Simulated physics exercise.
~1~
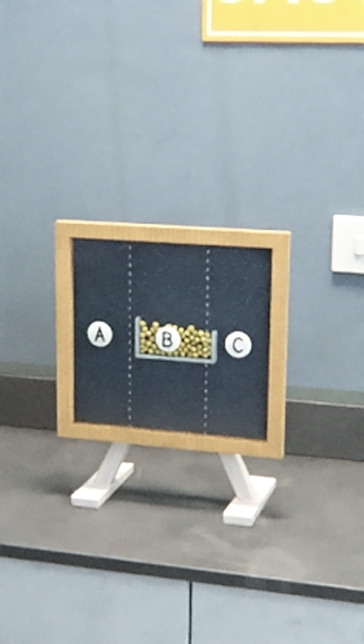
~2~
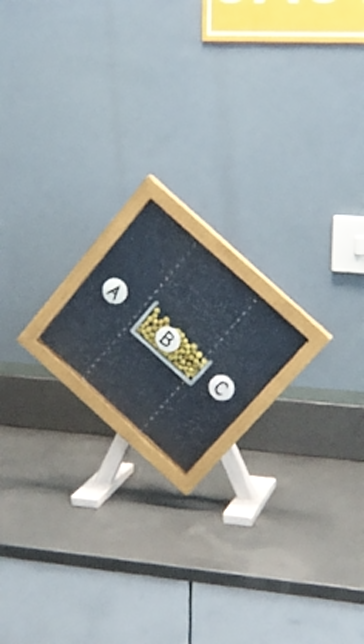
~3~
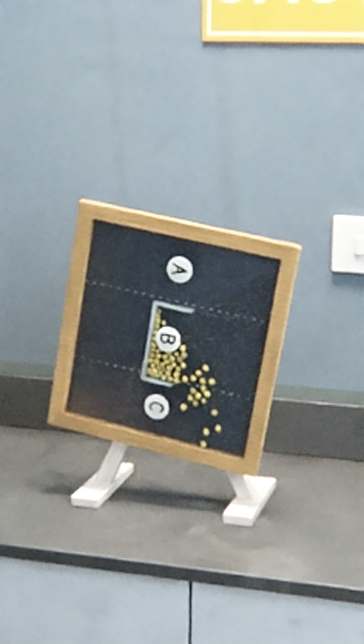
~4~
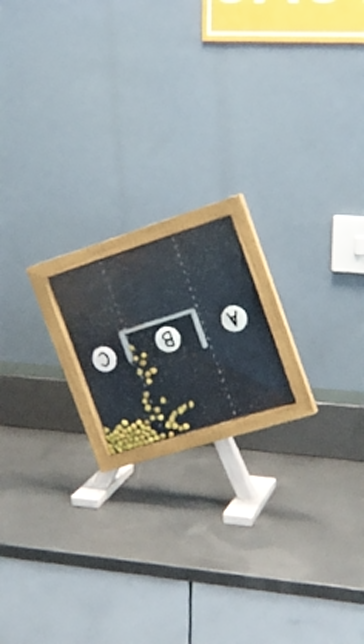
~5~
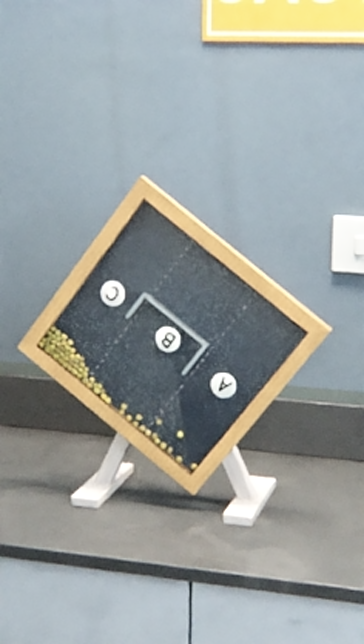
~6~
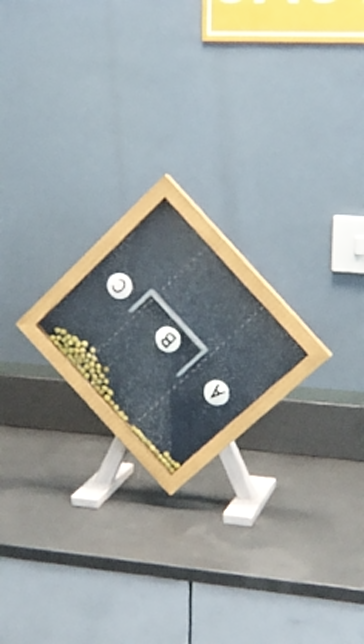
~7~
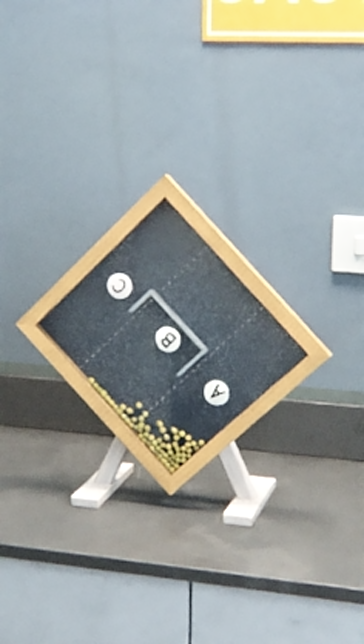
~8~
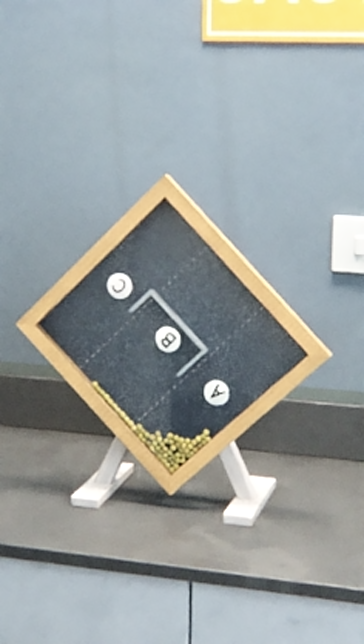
A square framed board on a counter turned clockwise past upside down, and the yellowish beads spilled from the tray around B into the corner by C, then slid along the edge and settled in the bottom corner, mostly in A's strip.
